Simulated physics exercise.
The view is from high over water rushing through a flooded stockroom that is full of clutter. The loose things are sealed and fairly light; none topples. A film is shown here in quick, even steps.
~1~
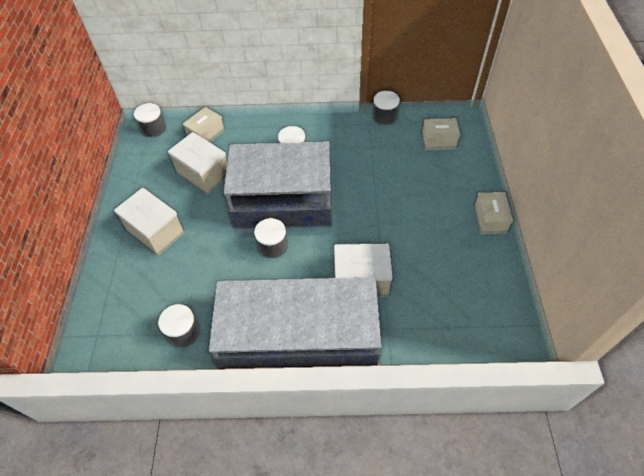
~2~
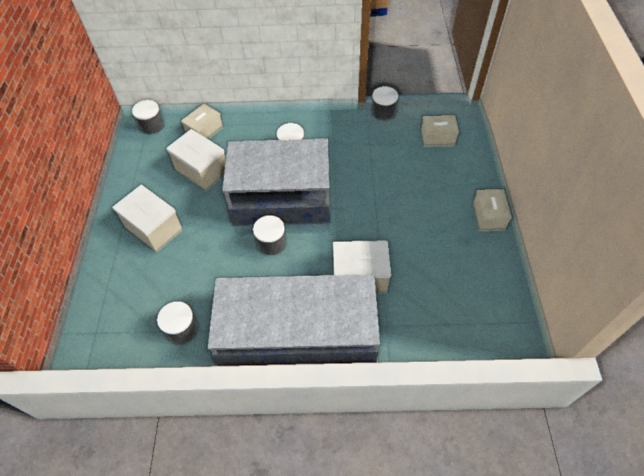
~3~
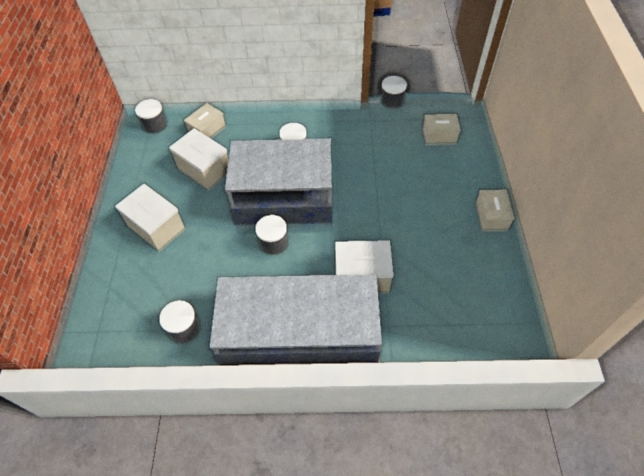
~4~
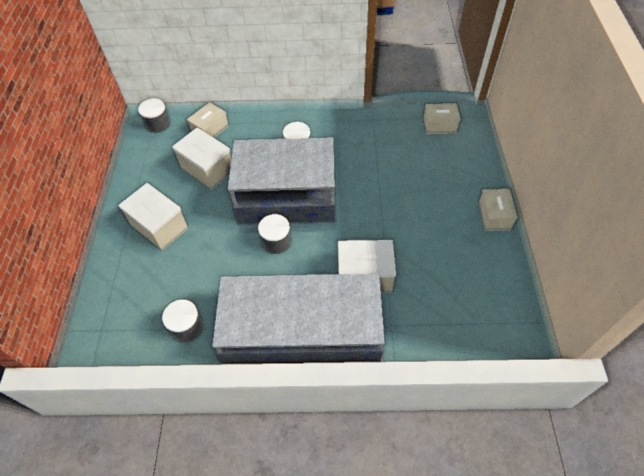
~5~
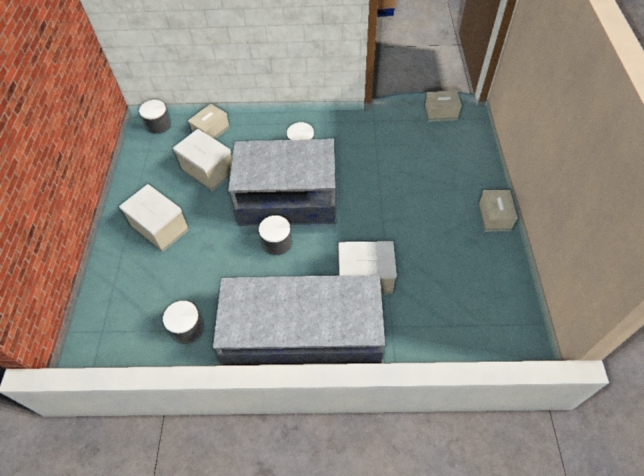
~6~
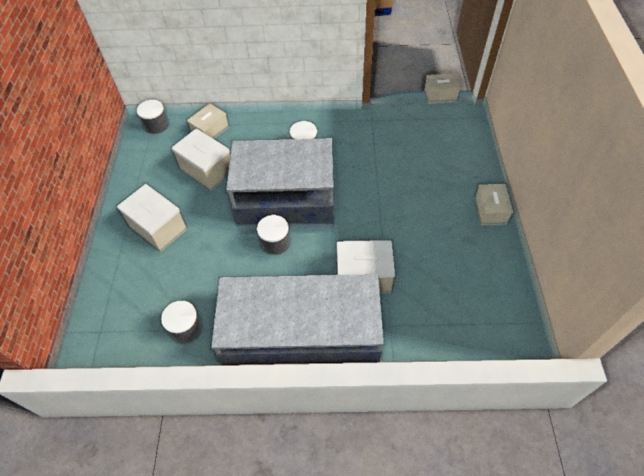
The brown door at the back of the flooded room swung open, then a small round pail beside it drifted out through the doorway, and a pale tote floated slowly after it into the opening.
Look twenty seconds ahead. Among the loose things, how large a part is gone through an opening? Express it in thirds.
Fraction: Two thirds or beyond.
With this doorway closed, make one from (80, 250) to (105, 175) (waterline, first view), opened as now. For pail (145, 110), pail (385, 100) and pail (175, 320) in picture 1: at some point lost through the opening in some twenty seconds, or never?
The three give escape, no escape and no escape, in that order.
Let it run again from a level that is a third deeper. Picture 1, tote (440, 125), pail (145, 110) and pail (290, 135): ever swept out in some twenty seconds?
So, in the listed order, they end up flushed out, flushed out and flushed out.
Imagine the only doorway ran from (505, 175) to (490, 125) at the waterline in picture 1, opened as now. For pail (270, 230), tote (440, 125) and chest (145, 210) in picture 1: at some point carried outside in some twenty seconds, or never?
Escapes, escapes, remains.
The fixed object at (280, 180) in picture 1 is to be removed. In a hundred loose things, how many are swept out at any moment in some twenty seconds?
It comes to some 60 per cent of the lot.
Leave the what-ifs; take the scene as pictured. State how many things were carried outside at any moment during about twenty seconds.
9.
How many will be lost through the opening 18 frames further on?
It comes to 4.
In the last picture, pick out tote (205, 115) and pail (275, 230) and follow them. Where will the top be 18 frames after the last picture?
Around (372, 102) for the first and around (399, 191) for the second.
A moment on, 2 of 11 are out; 9 afloat.
Next, 4 of 11 are out; 7 afloat.
Later, 7 of 11 are out; 4 afloat.
In the end, 9 of 11 are out; 2 afloat.
